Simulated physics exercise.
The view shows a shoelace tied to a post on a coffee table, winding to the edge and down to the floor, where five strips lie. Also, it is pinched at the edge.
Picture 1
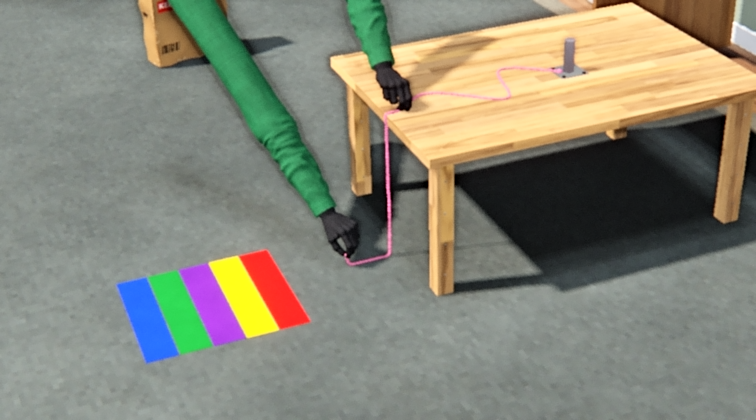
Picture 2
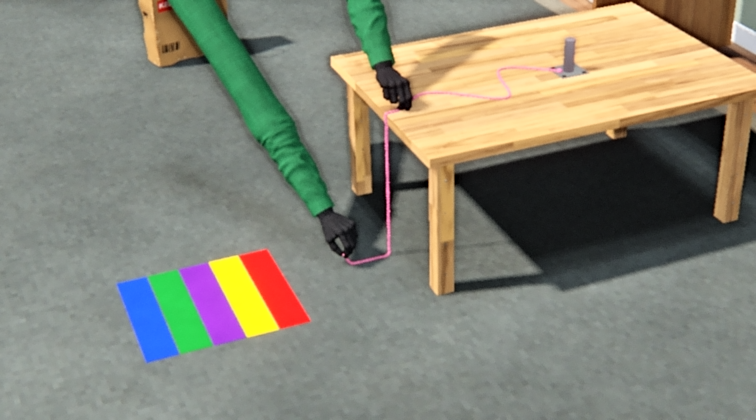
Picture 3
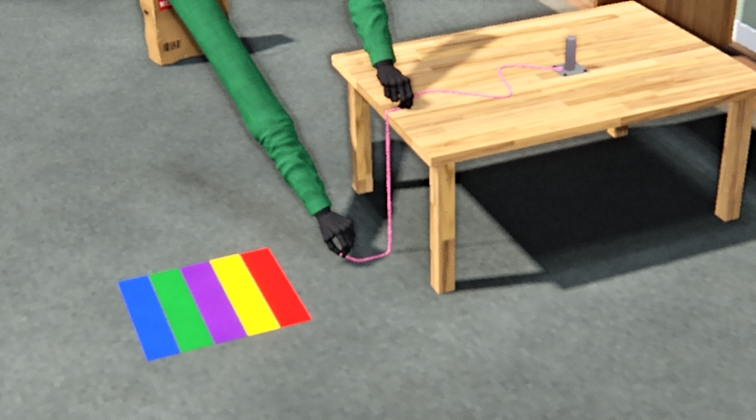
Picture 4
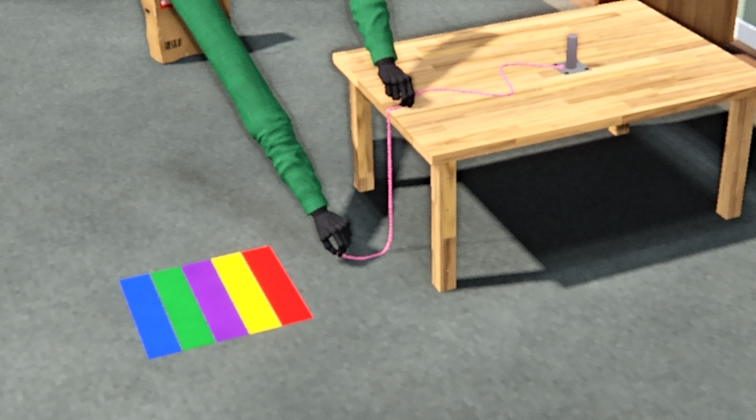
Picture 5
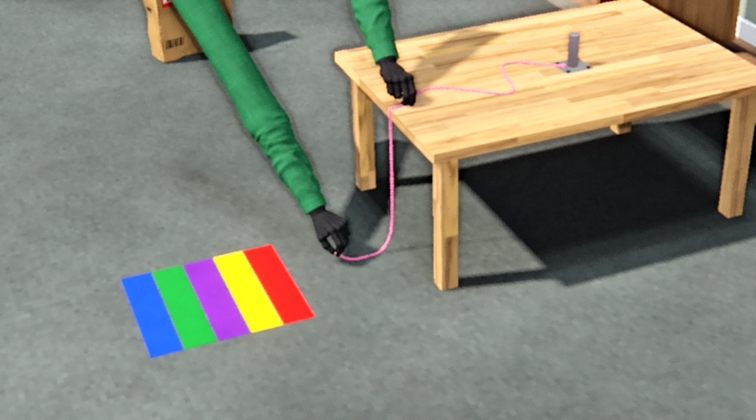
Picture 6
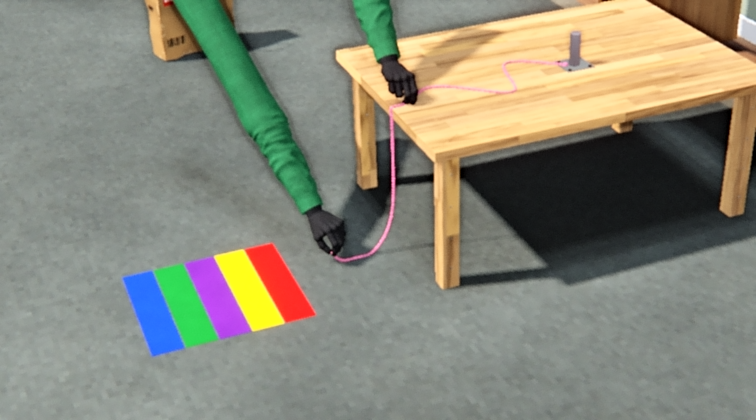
Pink shoelace end shifting slightly left in a gloved hand above the floor, while another hand pinches it at the table edge.
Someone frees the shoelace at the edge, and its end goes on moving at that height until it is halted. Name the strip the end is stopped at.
Blue.
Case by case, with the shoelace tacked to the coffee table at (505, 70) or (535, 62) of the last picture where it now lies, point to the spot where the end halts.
First try at (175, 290), second at (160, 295).
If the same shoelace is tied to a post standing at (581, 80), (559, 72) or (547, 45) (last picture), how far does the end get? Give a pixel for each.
Places per try: (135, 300); (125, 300); (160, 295).
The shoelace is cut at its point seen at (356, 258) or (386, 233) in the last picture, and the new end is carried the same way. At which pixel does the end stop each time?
It would be at (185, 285) in the first case and at (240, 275) in the second.
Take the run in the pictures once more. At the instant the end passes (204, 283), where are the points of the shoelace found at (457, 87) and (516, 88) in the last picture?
You'll find them at (397, 104) and (461, 93).
Soon after, end near (204, 283); over purple.
Then, end near (169, 291); over green.
At full stretch, end near (149, 296); over blue. The blue one.
